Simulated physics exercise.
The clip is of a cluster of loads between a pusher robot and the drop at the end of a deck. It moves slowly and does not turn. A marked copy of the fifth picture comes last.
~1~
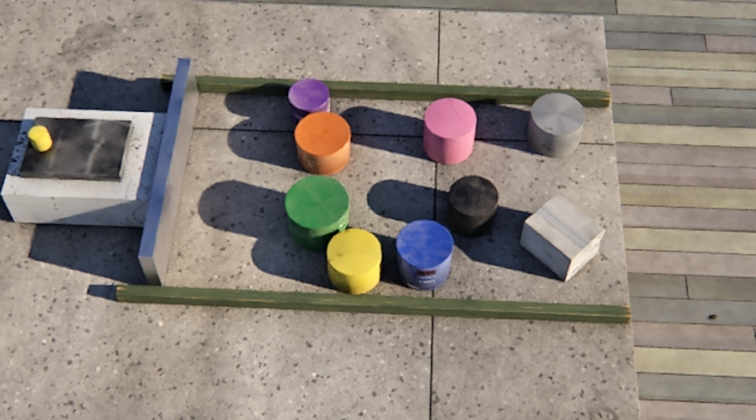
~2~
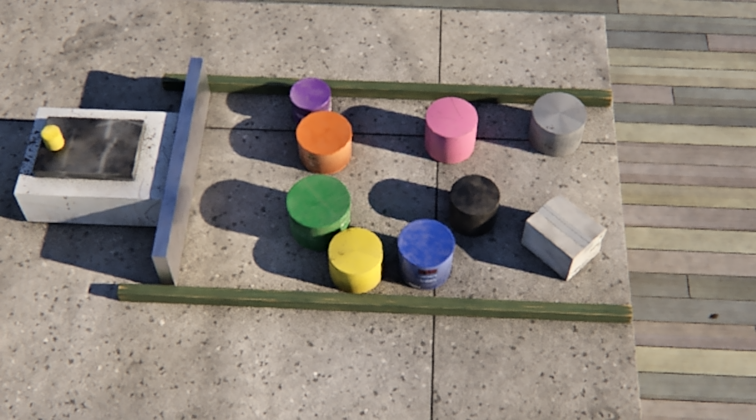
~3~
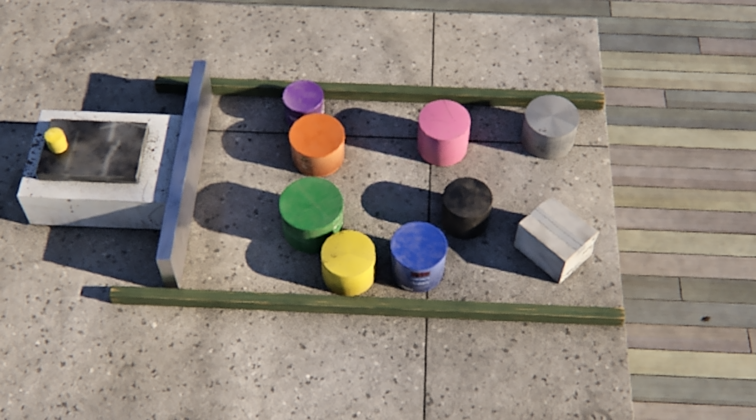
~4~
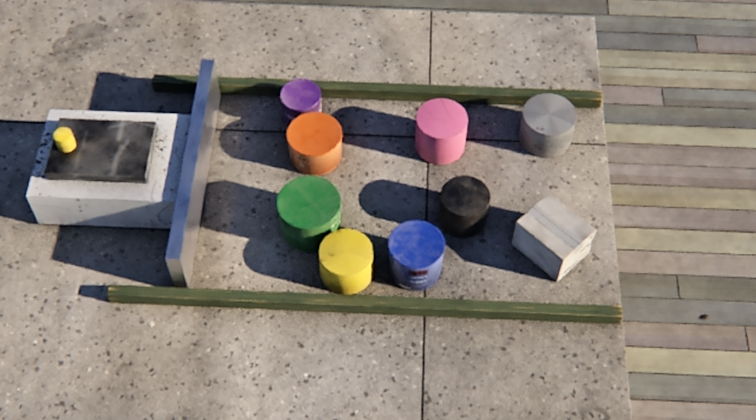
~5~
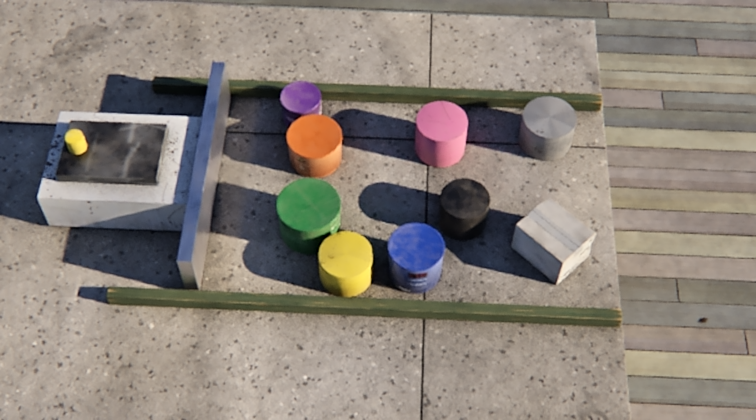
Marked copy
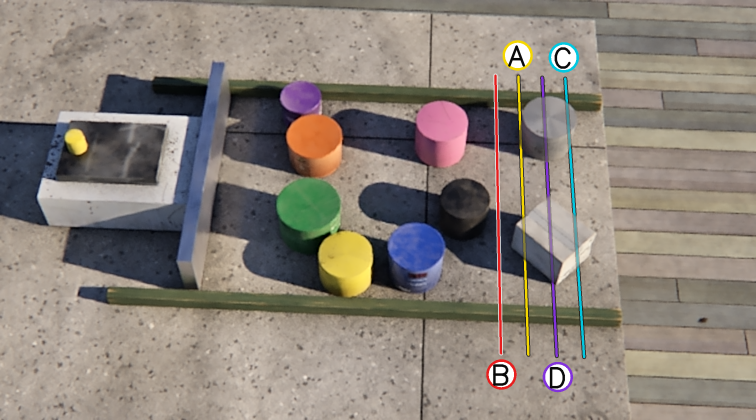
A white robot with a wide pusher blade creeping right across a paved deck toward a cluster of coloured canisters, which stay still.
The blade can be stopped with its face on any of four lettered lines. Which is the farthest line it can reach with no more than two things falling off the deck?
The farthest such stop is A.
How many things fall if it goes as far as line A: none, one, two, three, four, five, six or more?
By then, two.
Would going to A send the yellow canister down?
No.
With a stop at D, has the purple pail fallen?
No.
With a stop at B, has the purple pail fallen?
No.
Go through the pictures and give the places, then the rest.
The first picture shows pink canister (449, 131); blue pail (424, 256); yellow canister (354, 261).
The second picture shows robot (98, 147); white parcel (562, 237).
The third picture shows robot (101, 150); black canister (466, 209).
The fourth picture shows robot (110, 149); grey canister (547, 125).
The fifth picture shows robot (121, 152); pink canister (441, 134); blue pail (415, 259); yellow canister (346, 264).
On the copy, A at (523, 203); B at (498, 202); C at (574, 206); D at (549, 205).
On A. First, robot (236, 156); purple pail (353, 109); yellow canister (351, 268).
Then, robot (353, 161); white parcel (561, 238); grey canister (554, 129).
Finally, robot (441, 165); white parcel over the edge; grey canister over the edge; two fallen.
By contrast, B is within the limit but short; C drops five; D drops five.
